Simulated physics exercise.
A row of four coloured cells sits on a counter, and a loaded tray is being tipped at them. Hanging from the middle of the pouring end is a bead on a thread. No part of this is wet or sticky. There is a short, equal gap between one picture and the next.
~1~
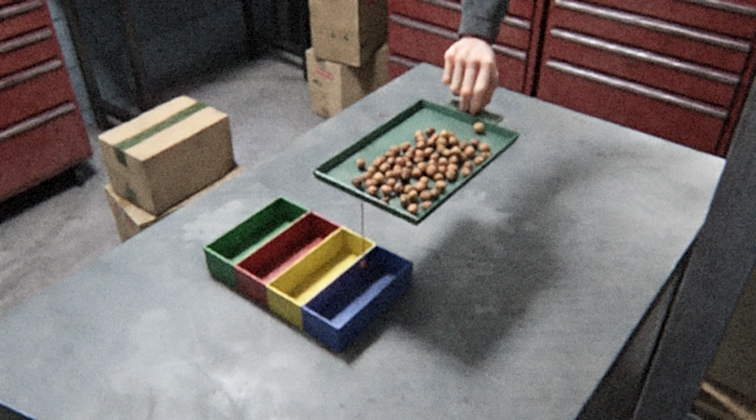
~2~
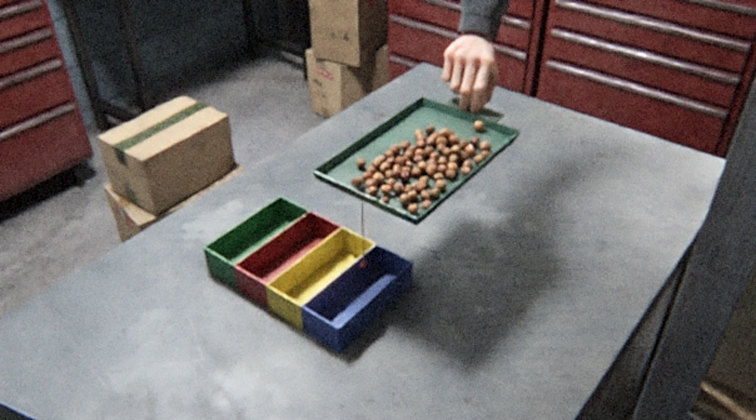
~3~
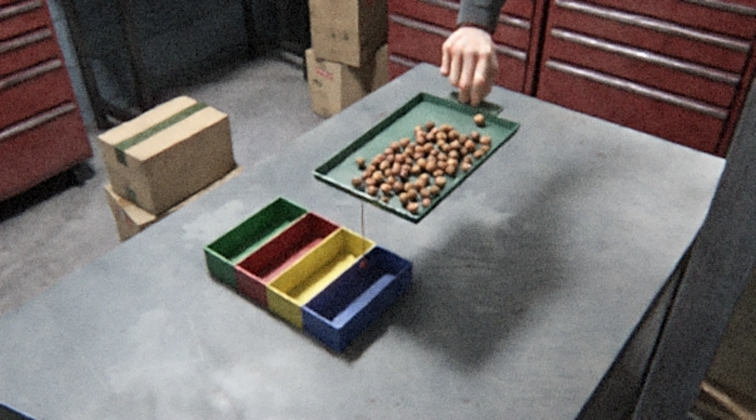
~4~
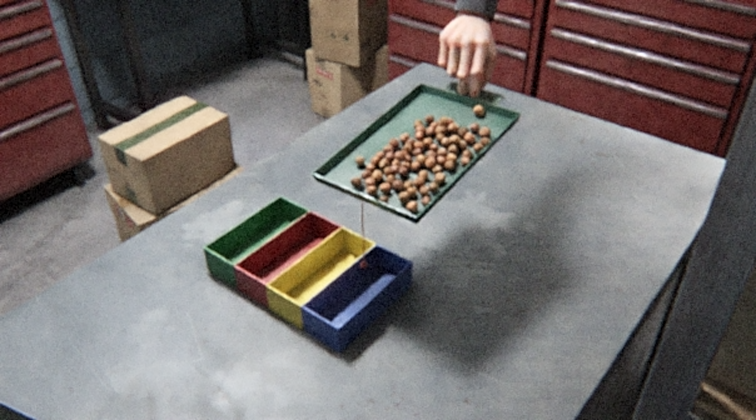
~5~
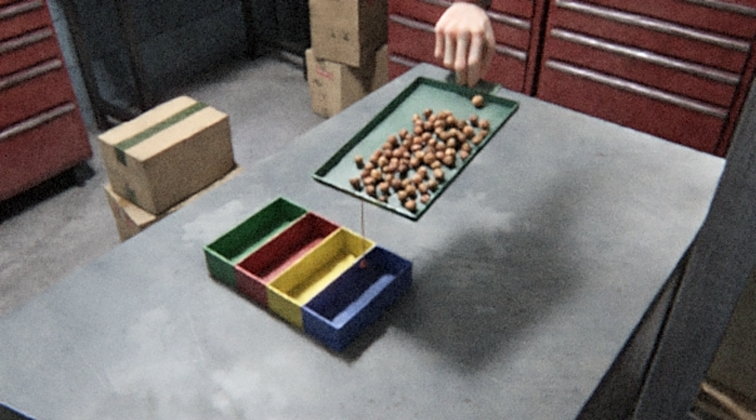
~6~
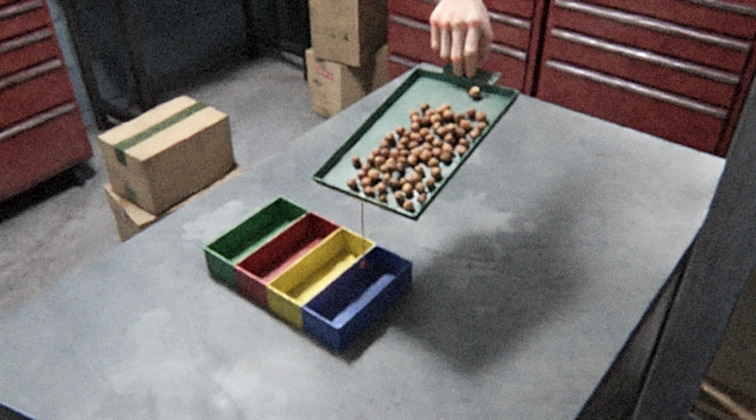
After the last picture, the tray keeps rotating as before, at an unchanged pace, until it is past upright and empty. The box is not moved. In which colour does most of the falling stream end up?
Most of the stream ends up in the yellow cell.
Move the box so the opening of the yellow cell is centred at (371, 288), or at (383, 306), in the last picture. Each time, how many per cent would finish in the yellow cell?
Close to 10 in a hundred, then close to 0 in a hundred.
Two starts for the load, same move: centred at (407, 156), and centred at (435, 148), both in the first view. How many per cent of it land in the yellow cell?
From the first start you get 50 in a hundred, from the second 60 in a hundred.
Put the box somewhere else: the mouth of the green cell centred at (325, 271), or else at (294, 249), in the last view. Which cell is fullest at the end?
Result 1: The green one. Result 2: The red one.
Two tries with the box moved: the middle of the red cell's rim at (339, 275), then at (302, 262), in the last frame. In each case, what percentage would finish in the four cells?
The first yields 100 per cent and the second 100 per cent.
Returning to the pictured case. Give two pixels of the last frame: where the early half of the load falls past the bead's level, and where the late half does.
Early-half point (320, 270); late-half point (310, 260).
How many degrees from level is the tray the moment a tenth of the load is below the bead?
Approx. 105° from level.
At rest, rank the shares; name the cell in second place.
That blue cell.
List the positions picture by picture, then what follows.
The first picture shows corners of the pouring end near (315, 170) and (417, 217), level; middle of the load near (422, 168), hazelnuts; bead on its thread near (364, 265); green cell near (220, 265); red cell near (252, 285); yellow cell near (285, 305); blue cell near (321, 327).
The second picture shows corners of the pouring end near (315, 170) and (417, 217), level; middle of the load near (422, 167).
The third picture shows corners of the pouring end near (315, 171) and (416, 216), tipped barely, lowest at the left corner; middle of the load near (422, 164).
The fourth picture shows corners of the pouring end near (314, 173) and (416, 215), tipped a little, lowest at the left corner; middle of the load near (421, 160).
The fifth picture shows corners of the pouring end near (314, 174) and (415, 214), tipped a little, lowest at the left corner; middle of the load near (420, 156).
The sixth picture shows corners of the pouring end near (314, 176) and (414, 214), tipped clearly, lowest at the left corner; middle of the load near (417, 154); green cell near (220, 265); red cell near (252, 285); yellow cell near (285, 305); blue cell near (321, 327).
Shortly afterwards, tray tipped steeply; the whole lot on the tray.
Next, tray tipped past a quarter turn; near half on the tray; only a few in the blue cell; near a third falling or outside the box.
Some moments later, tray tipped past a quarter turn; near half in the yellow cell; near a quarter in the blue cell; a little in the red cell; a little falling or outside the box.
In the end, tray tipped past a quarter turn; near half in the yellow cell; near a quarter in the blue cell; a little in the red cell; none at all in the green cell; a little outside the box.
